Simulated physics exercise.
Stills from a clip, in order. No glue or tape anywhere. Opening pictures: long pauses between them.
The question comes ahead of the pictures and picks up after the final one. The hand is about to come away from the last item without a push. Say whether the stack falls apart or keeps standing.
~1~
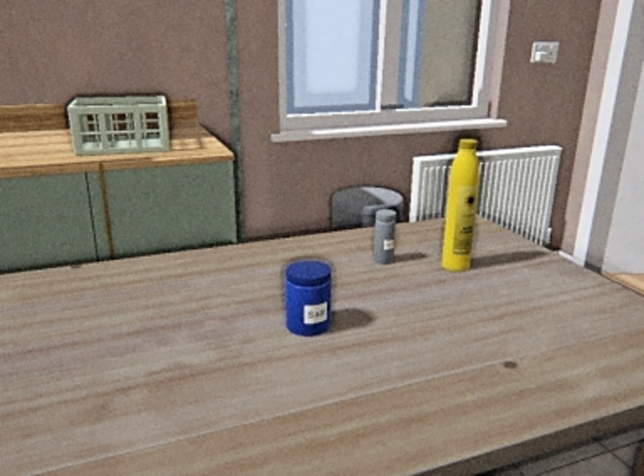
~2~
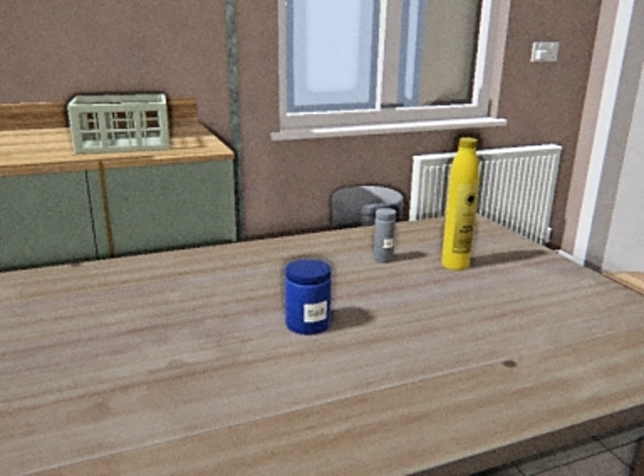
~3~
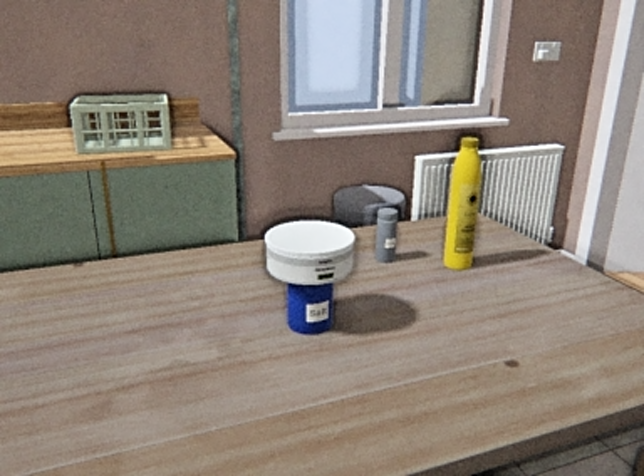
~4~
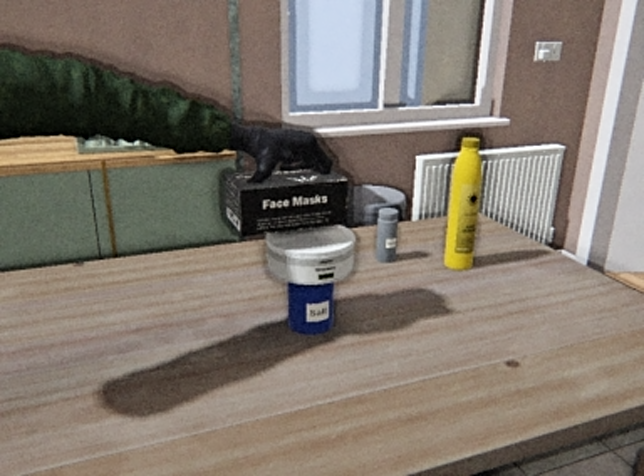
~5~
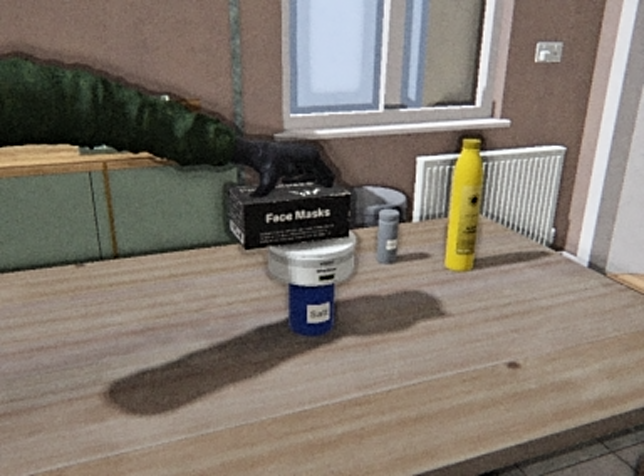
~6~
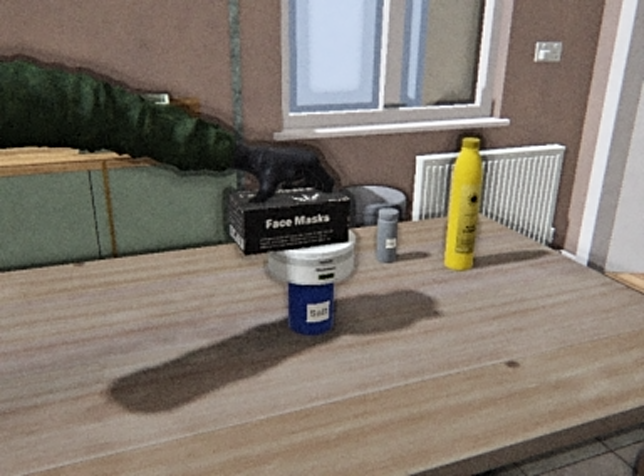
Steady.
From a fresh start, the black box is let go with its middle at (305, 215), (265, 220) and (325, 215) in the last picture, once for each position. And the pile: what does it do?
Try one: It stands firm; try two: It topples; try three: It stands firm.
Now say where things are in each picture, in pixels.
The last thing is not in view yet; yellow bottle (462, 206), in the first picture.
The last thing is not in view yet, in the second picture.
The last thing is not in view yet; yellow bottle (464, 205), in the third picture.
Still above its spot; black box (285, 199); white tub (311, 251), in the fourth picture.
Still above its spot; black box (288, 212); yellow bottle (465, 206), in the fifth picture.
In place under the hand; black box (288, 217); white tub (311, 251), in the sixth picture.
Then, 0.50 s later than the last frame, all is still.
Then, 1.30 s later than the last frame, black box resting near (287, 218).
When it is over, all 5 as before. End places, in pixels of the last picture, black box near (287, 218). The pile holds.
